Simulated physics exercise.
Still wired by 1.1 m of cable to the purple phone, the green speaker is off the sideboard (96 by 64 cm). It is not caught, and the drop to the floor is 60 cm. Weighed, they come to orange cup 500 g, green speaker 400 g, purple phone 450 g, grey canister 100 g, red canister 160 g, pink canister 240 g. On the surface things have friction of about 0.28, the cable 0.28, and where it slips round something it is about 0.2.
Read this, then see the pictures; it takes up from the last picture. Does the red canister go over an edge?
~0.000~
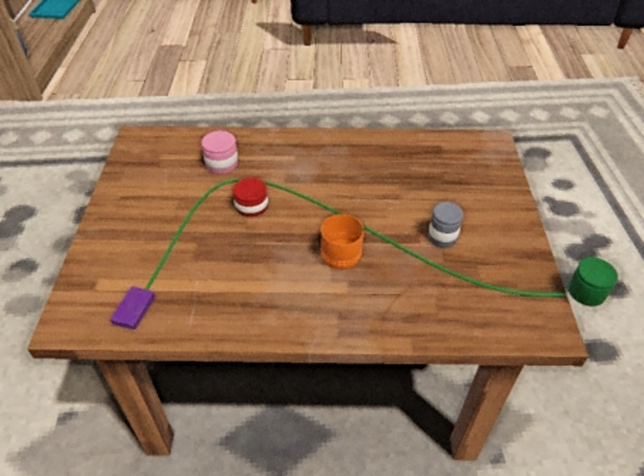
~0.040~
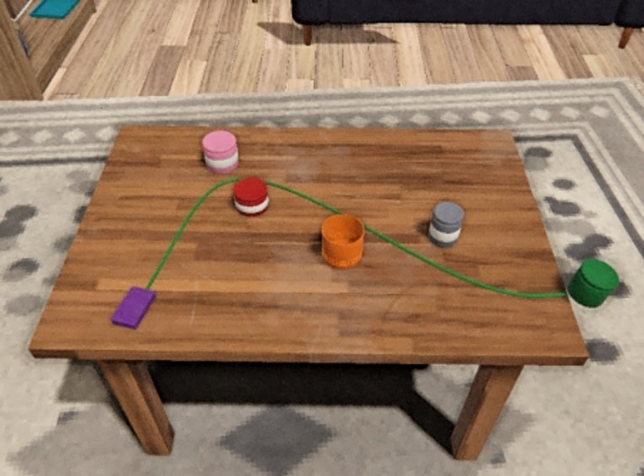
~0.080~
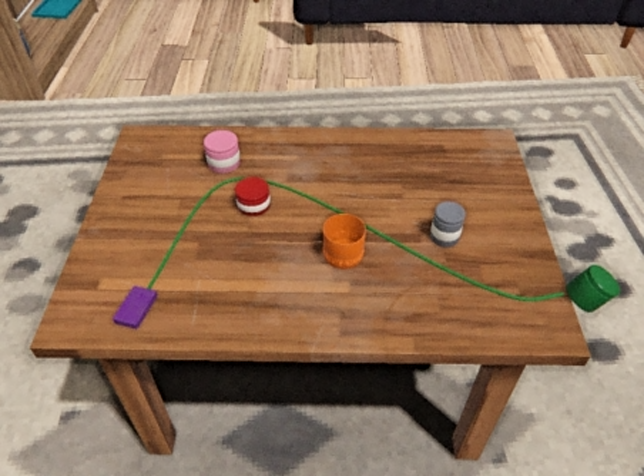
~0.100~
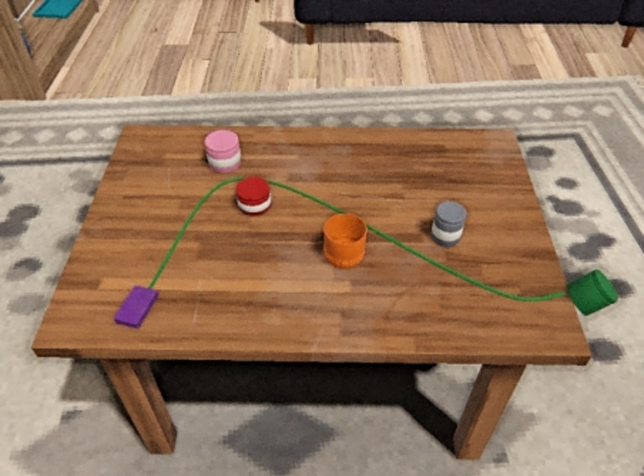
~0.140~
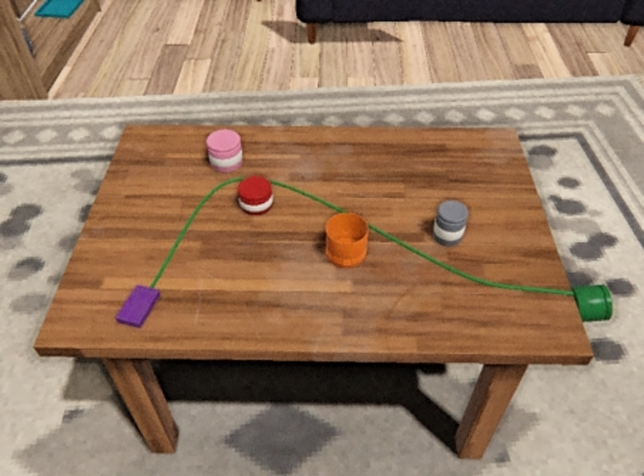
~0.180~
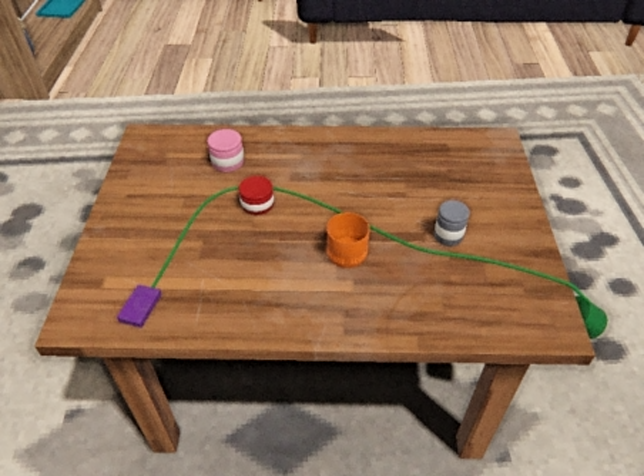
Observation: The red canister plunges off.
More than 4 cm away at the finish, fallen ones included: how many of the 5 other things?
Total: 2.
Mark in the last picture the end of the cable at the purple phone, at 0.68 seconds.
Look around (256, 279) and you'll see it.
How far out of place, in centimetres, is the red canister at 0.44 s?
Red canister 30 cm.
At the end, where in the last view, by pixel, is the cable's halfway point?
Halfway point, last view: Approx. (556, 250).
After 0.4 s, the cable's tail end at (187, 288); red canister 28 cm off its start, green speaker over the edge, purple phone 5 cm off its start.
After 0.7 s, the cable's tail end at (256, 279); red canister over the edge, purple phone 18 cm off its start, green speaker over the edge.
After 0.9 s, the cable's tail end at (294, 242); red canister over the edge, purple phone 28 cm off its start at (282, 252), green speaker over the edge.
After 1.2 s, the cable's tail end at (295, 242); red canister over the edge, purple phone 28 cm off its start, green speaker over the edge.
After 2.4 s, the cable's tail end at (295, 242); red canister over the edge, purple phone 28 cm off its start at (283, 251), green speaker over the edge, orange cup 3 cm off its start at (352, 238).
